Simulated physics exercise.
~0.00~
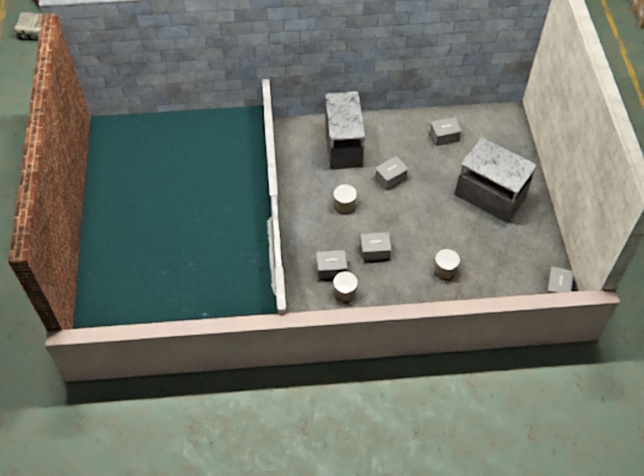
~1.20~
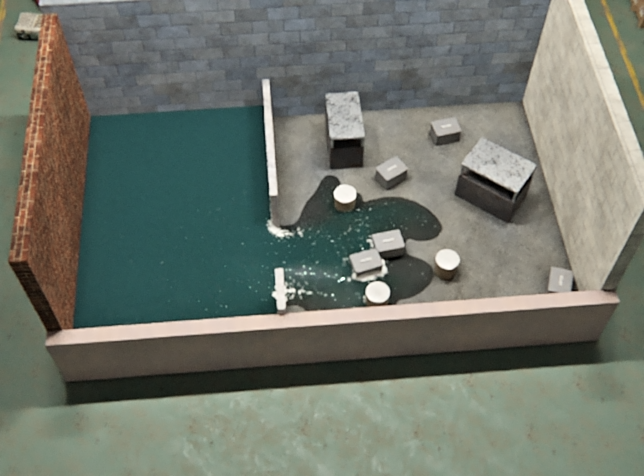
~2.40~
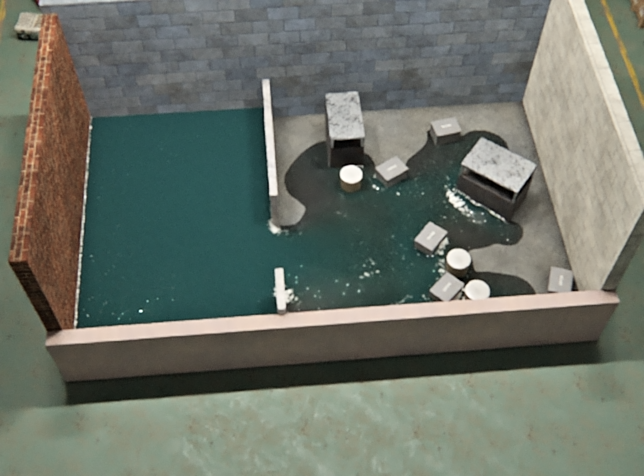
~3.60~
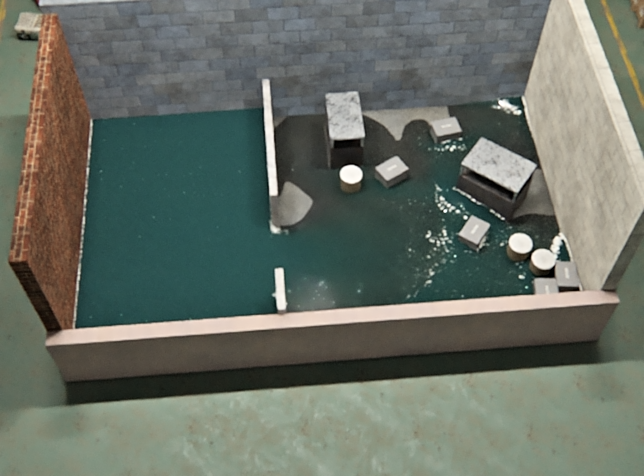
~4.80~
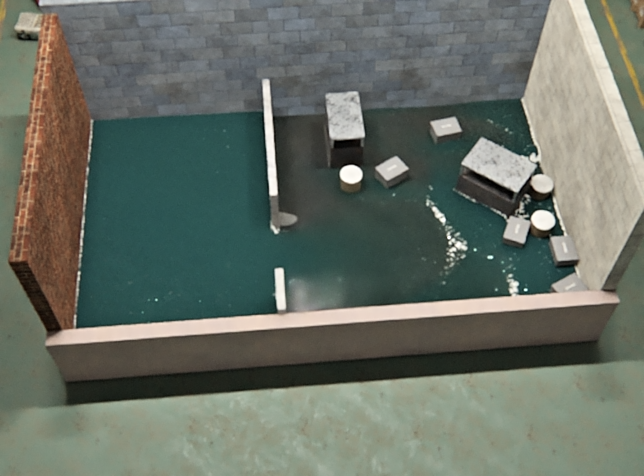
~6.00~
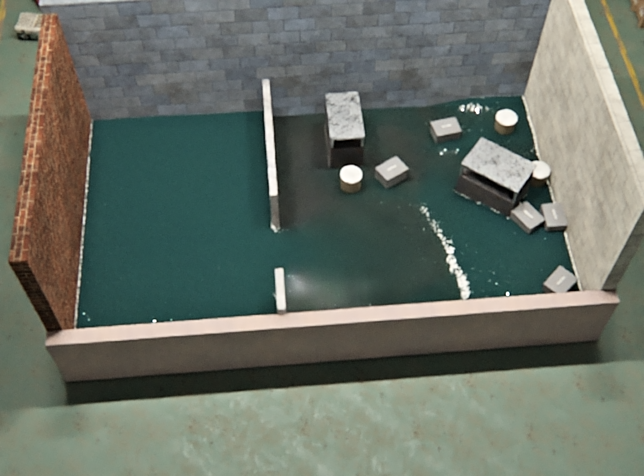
Dark green water burst from the flooded left room through a gap in the dividing wall and spread over the grey floor on the right, sweeping several small boxes and round tubs toward the far right wall, where some drifted upward as water covered the floor.
